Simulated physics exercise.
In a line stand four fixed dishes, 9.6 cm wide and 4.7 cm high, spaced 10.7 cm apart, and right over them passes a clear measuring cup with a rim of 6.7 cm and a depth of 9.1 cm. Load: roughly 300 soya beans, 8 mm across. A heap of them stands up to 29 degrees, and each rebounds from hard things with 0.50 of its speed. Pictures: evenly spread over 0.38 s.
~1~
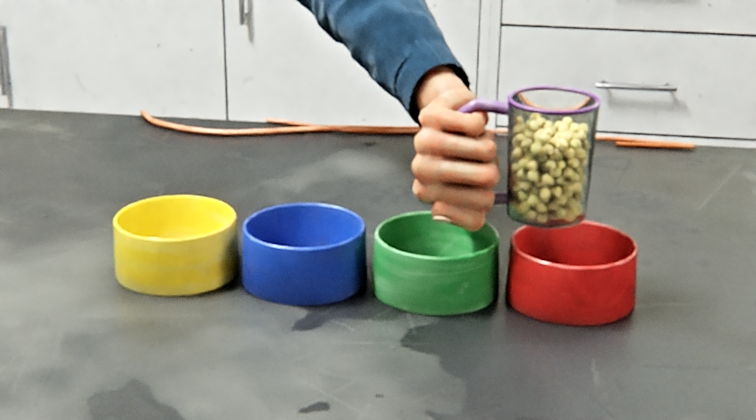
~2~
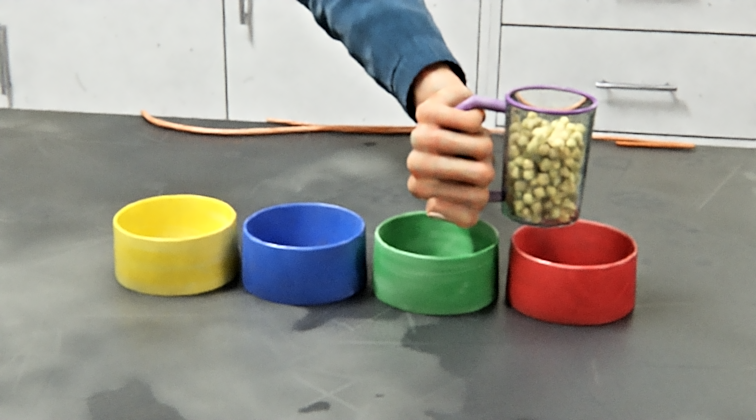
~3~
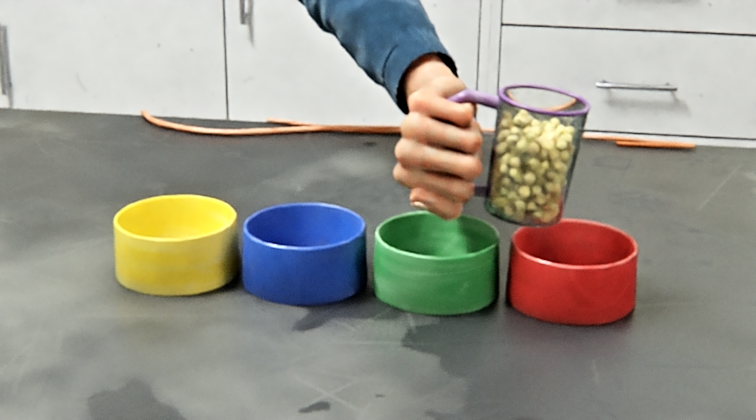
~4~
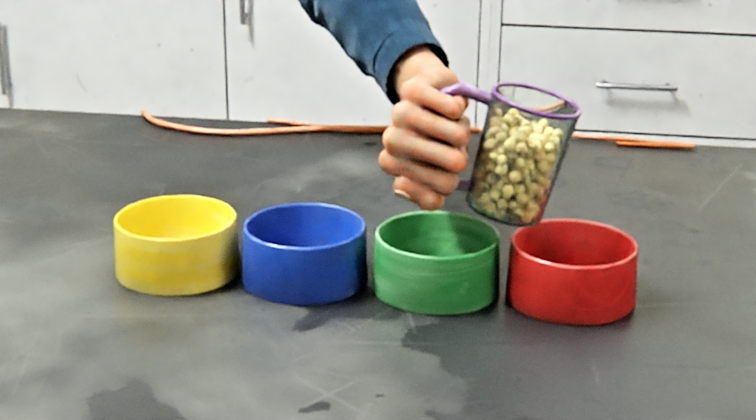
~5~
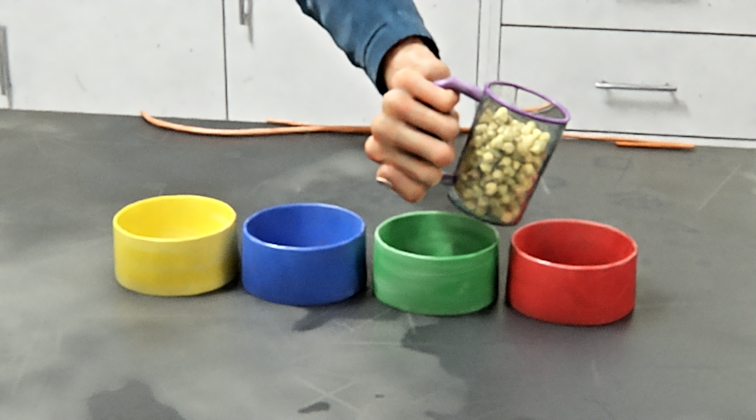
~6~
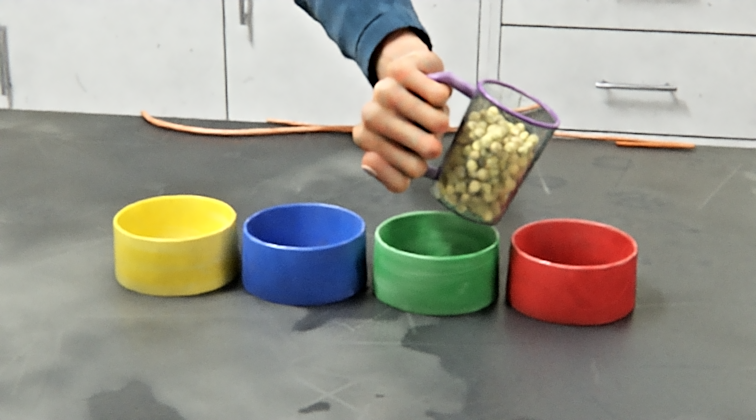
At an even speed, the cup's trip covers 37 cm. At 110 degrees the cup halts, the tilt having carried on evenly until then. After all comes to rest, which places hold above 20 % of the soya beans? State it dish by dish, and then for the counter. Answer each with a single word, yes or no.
Red no, blue yes, green no, yellow no, counter no.
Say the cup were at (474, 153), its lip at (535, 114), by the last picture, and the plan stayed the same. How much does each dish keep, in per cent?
It'd finish with red at 0, blue at 0, green at 0 and yellow at 100.
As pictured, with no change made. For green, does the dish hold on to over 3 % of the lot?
For green, correct.
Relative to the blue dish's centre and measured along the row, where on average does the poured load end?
About 2 cm to its right-hand side.
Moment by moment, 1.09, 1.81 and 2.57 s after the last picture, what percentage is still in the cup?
Approx. 85 / 0 / 0 percent.
Then, 1.09 s after the last picture, tilt 106 degrees; cup holds 85 %, blue 5 %, green 10 %.
Then, 1.81 s after the last picture, tilt 110 degrees; cup holds 0 %, blue 80 %, green 10 %.
Then, 2.57 s after the last picture, tilt 110 degrees; cup holds 0 %, blue 80 %, green 10 %.
In the end, red 0 %, blue 80 %, green 10 %, yellow 0 %, counter 10 %.
